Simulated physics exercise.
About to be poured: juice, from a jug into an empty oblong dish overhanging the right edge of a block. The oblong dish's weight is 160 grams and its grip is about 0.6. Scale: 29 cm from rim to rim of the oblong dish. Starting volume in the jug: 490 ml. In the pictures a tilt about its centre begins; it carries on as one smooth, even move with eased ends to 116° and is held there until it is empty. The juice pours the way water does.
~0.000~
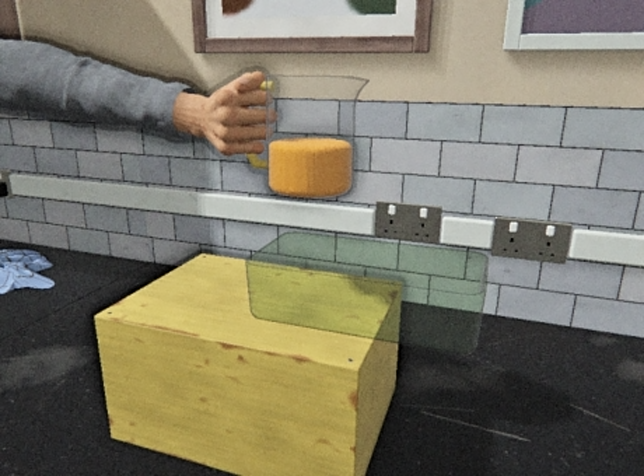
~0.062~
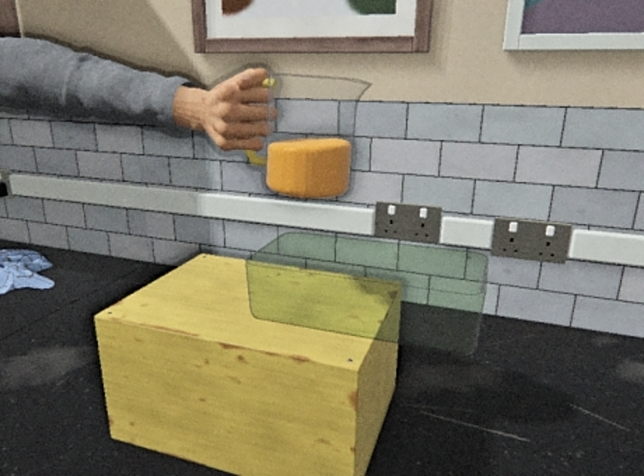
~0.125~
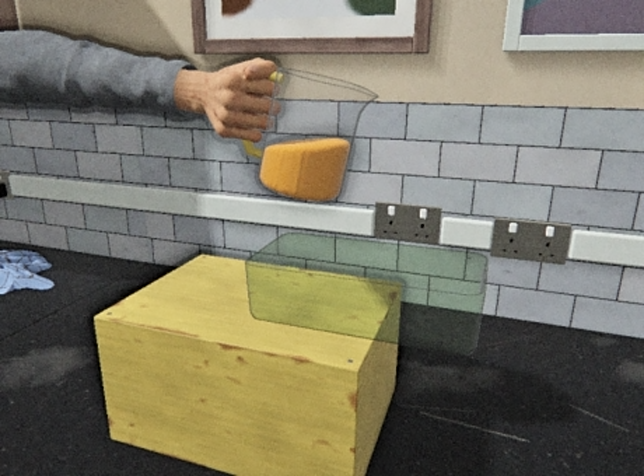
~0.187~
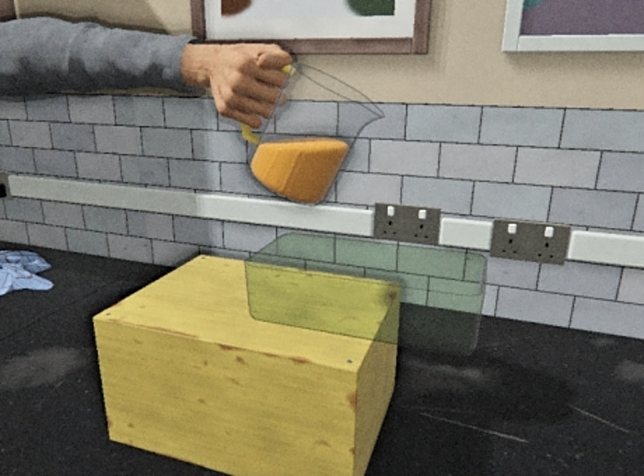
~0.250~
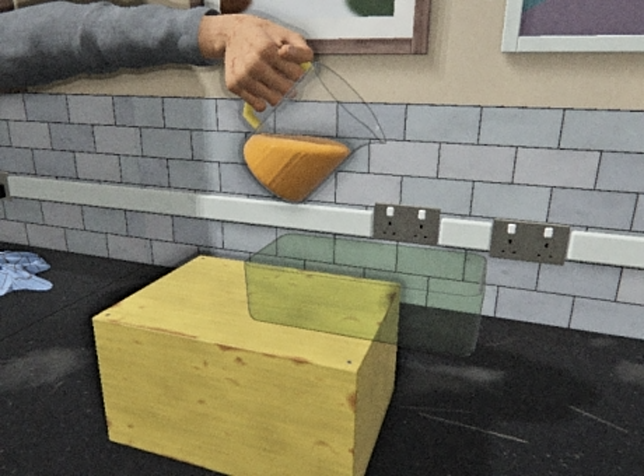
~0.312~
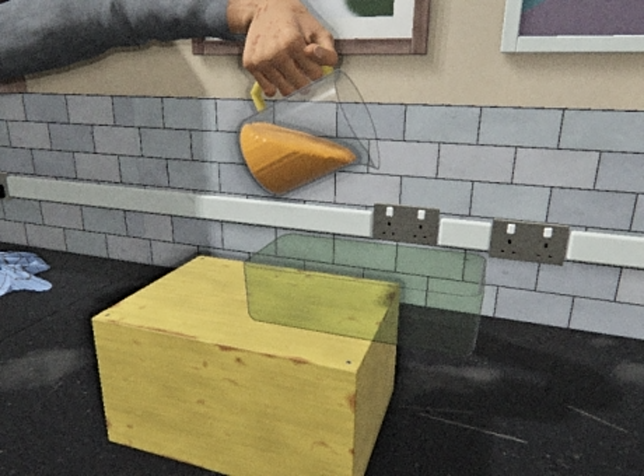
A hand in a grey sleeve, reaching in from the left, holds a clear jug of orange juice above a dark worktop, seen from the front and slightly above. Below, an empty greenish transparent dish overhangs the right edge of a yellow wooden block, before grey tiles and sockets. The hand rises and steadily tilts the jug rightward, the juice shifting towards its lip, while the camera stays almost still.
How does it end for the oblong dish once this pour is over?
The oblong dish has dropped off.
Then, 0.55 s in, the tilt is 114° and 56 per cent is still to pour; the oblong dish lies level with 12 per cent in it.
Then, 0.72 s in, the tilt is 116° and 12 per cent is still to pour; the oblong dish leans 22° with 70 per cent in it.
Then, 0.90 s in, the tilt is 116° and 1 per cent is still to pour; the oblong dish leans 74° with 47 per cent in it.
Then, 1.09 s in, the tilt is 116° and 0 per cent is still to pour; the oblong dish leans 95° with 2 per cent in it.
Finally, the oblong dish leans 76° with 0 per cent in it.
